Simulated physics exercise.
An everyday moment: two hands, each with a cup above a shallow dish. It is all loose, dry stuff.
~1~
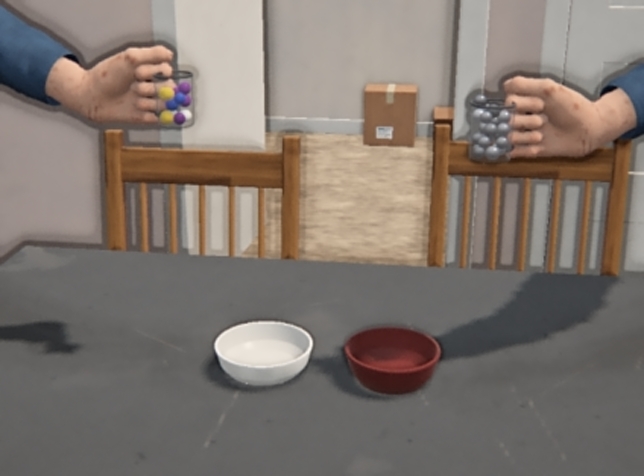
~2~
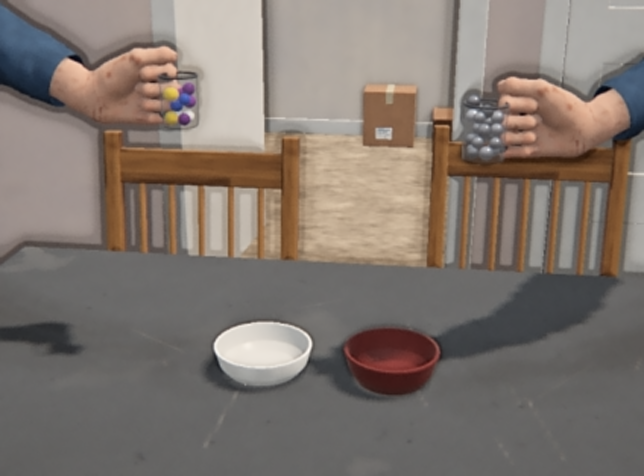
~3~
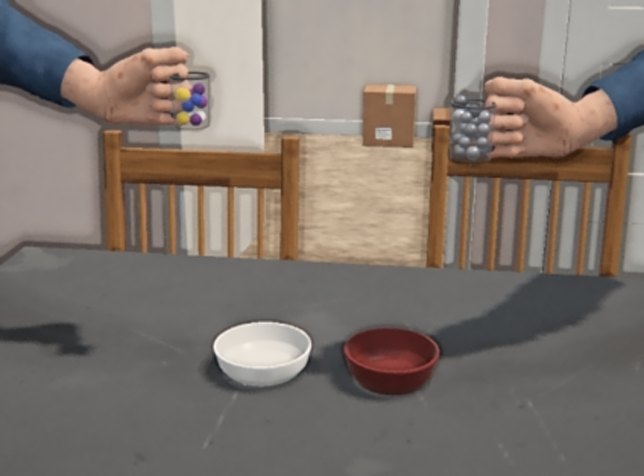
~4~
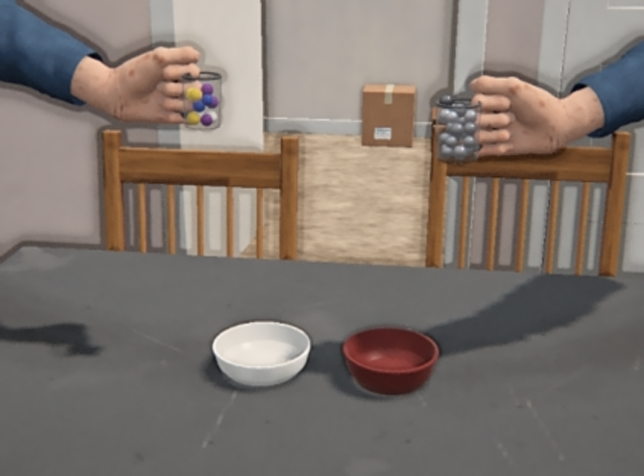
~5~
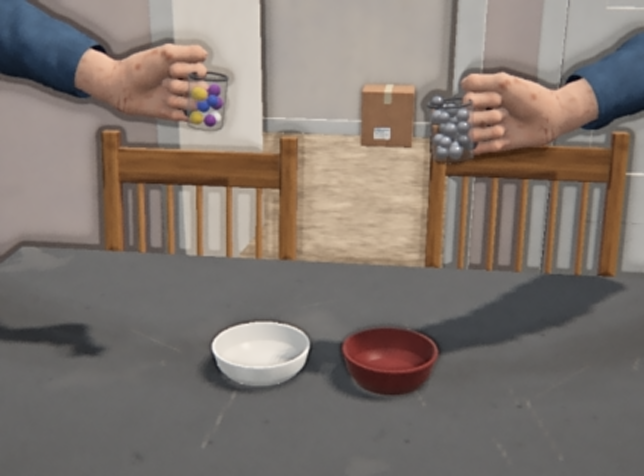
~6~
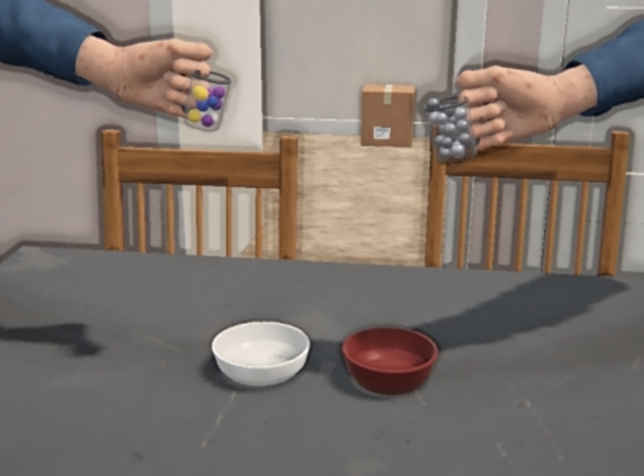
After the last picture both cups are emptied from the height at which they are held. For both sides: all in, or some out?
The left dish lets several get away; the right one lets several get away.
Then, 0.35 s after the last picture, left, all still in the cup; right, all still in the cup.
Then, 0.72 s after the last picture, left, all still in the cup; right, most still in the cup, a small part in the air.
Then, 1.16 s after the last picture, left, about a quarter in the dish, most in the air; right, about a third in the dish, a small part outside the dish, about half in the air.
By the end, left, about a third in the dish, about two thirds outside the dish; right, about half in the dish, about half outside the dish.
